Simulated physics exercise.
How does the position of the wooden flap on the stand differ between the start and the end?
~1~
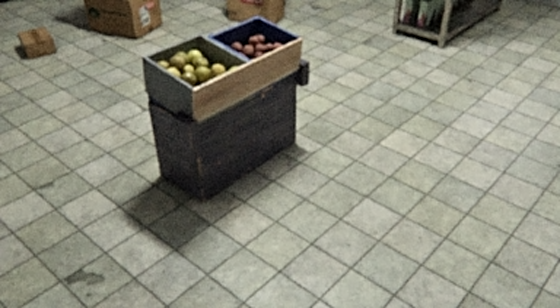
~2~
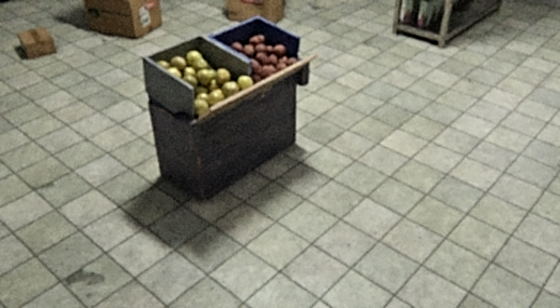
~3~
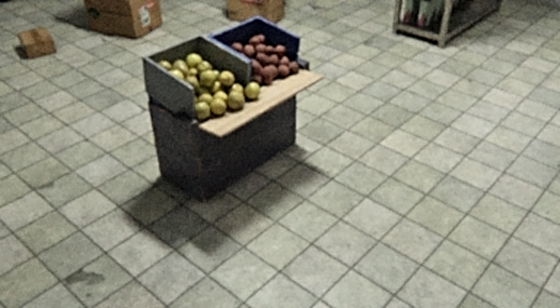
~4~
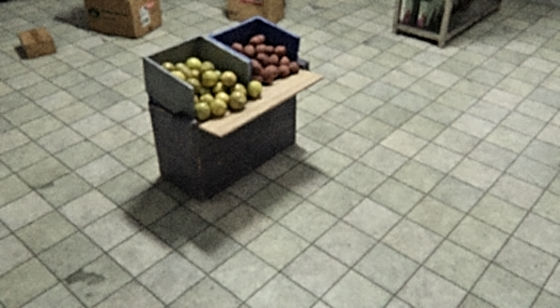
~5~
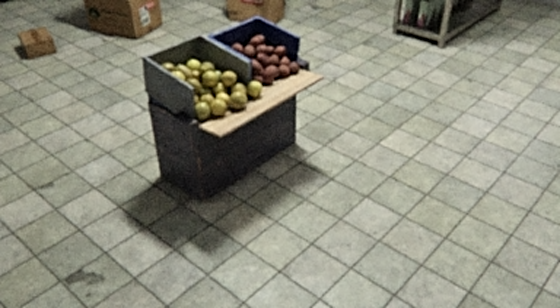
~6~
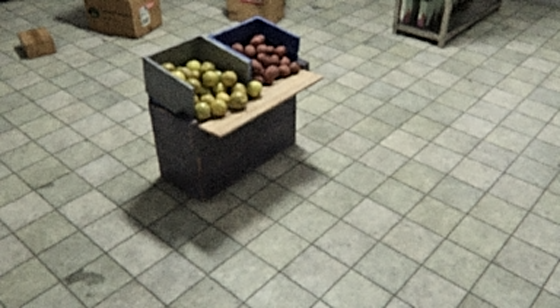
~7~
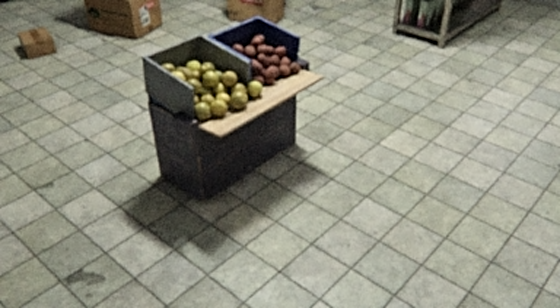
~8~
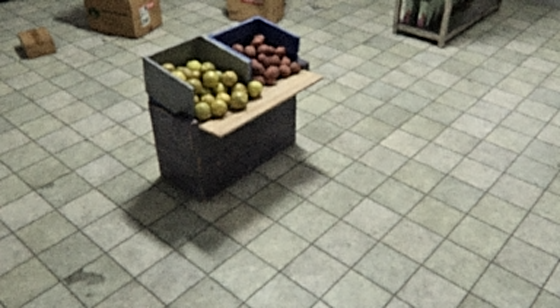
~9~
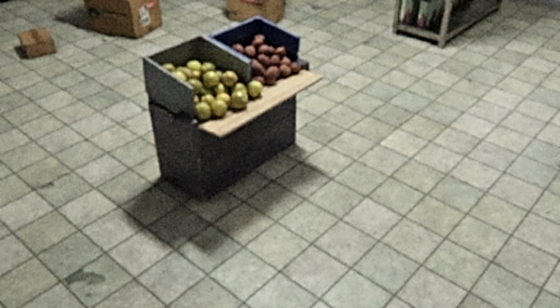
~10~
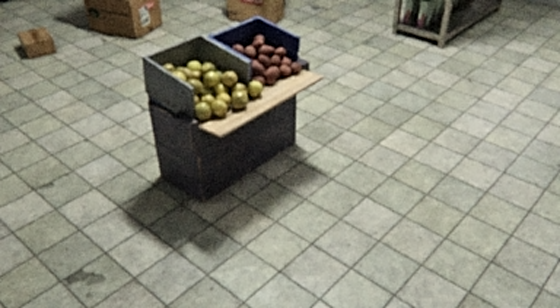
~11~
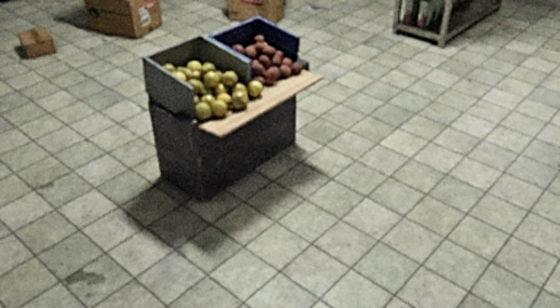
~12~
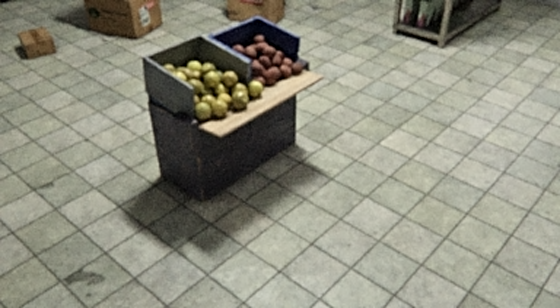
At the start the flap stands upright across the front of the hoppers. By the end it is on its side, sticking out from the stand like a shelf.
The wooden flap along the front of a dark stand swung down and came to rest jutting out like a shelf, and yellow apples and red potatoes slid forward in their grey and blue hoppers. None fell to the tiled floor.
